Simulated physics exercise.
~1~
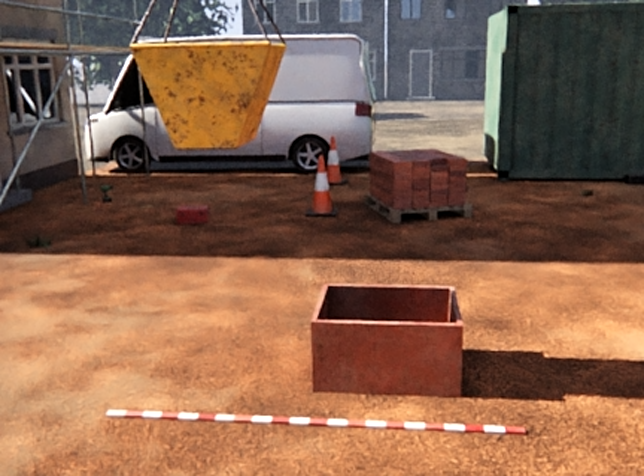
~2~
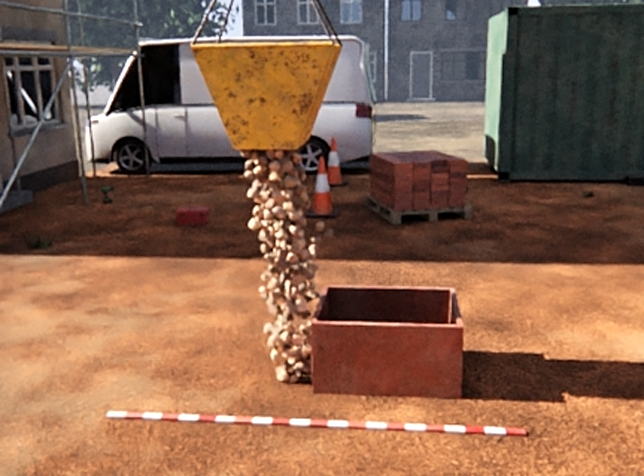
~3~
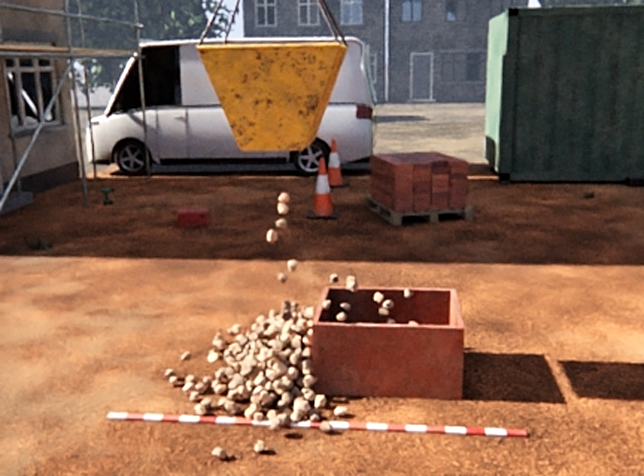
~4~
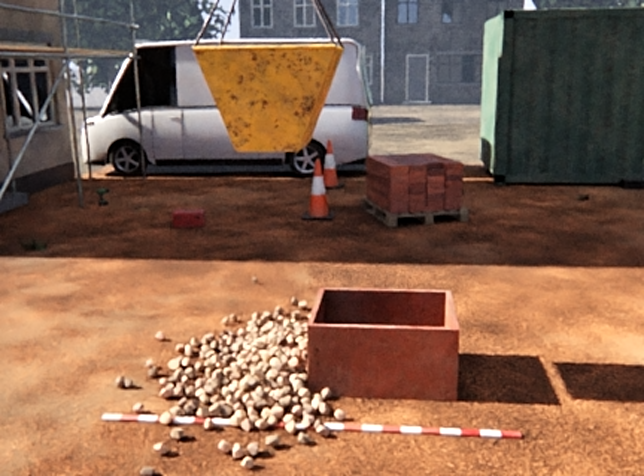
A yellow skip hangs from a crane over a building site and moves rightwards, with a white van, traffic cones, a stack of bricks and a green container behind it. Before it is above the open reddish bin, pale stones pour from its underside in a thick column, landing just left of the bin. The skip edges slightly farther right as the last stones drop, a few bouncing over the bin's rim. The skip then hangs still, and nearly all the stones lie heaped against the bin's left side, some scattered across the red-and-white staff.
